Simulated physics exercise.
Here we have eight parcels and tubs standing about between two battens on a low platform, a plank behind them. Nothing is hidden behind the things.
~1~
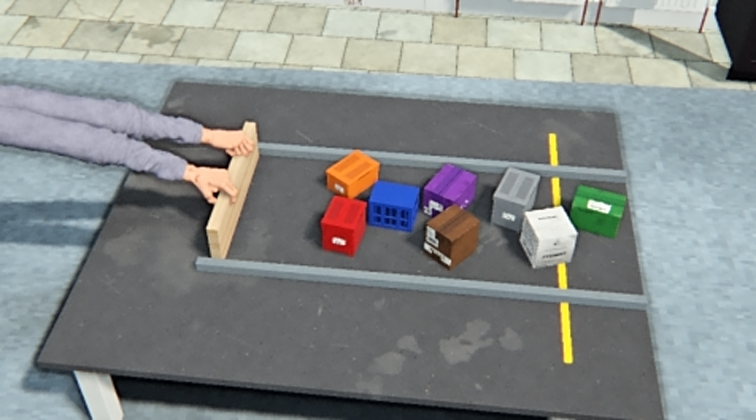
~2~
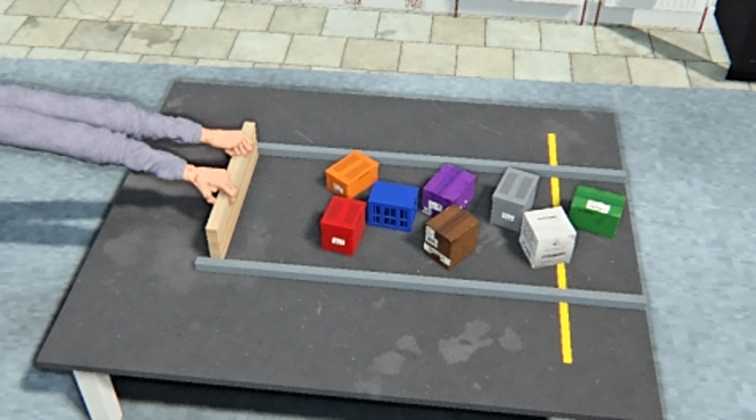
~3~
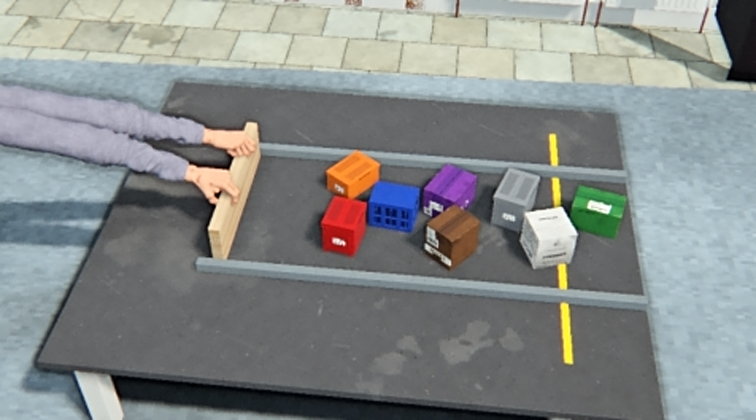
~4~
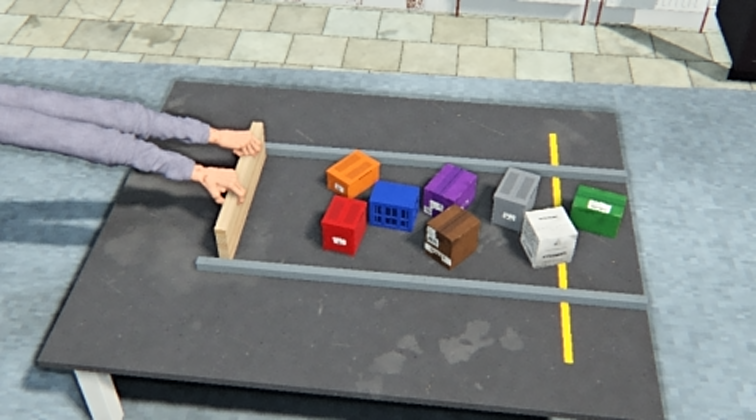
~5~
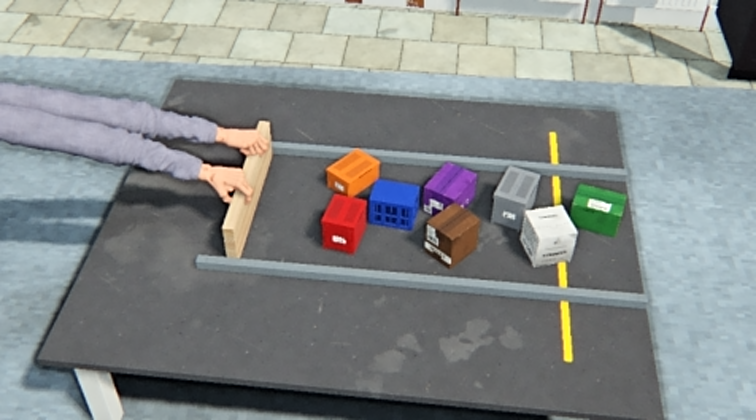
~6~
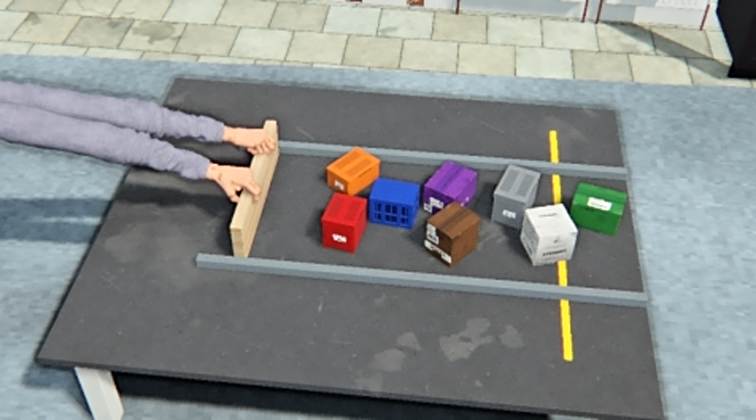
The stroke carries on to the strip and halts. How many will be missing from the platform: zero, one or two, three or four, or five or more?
As it turns out, the number that fall off is three or four.
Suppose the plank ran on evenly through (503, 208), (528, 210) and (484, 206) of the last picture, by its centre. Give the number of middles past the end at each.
In that order 1, 1 and 0.
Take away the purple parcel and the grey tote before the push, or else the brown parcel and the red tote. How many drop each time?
1 in the first case, 2 in the second.
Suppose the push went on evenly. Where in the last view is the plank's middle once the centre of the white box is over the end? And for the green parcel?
Near (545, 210) and (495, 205).
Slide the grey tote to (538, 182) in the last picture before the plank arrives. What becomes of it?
The grey tote goes over.
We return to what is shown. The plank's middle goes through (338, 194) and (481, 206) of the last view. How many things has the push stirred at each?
By then 2, and 8.
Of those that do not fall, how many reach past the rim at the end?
It comes to 1.
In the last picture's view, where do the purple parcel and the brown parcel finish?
First (621, 201), then (617, 245).
Soon after, none off yet; green parcel at rest near (597, 209); white box at rest near (548, 235); grey tote at rest near (515, 198).
After that, none off yet; green parcel at rest near (597, 209); white box at rest near (548, 235); grey tote displaced a little near (525, 199).
And then, none off yet; green parcel displaced about its own width near (640, 211); white box displaced about its own width near (593, 238); grey tote displaced well along near (600, 206).
In the end, the number that fall off is three or four; gone, grey tote, white box and green parcel.
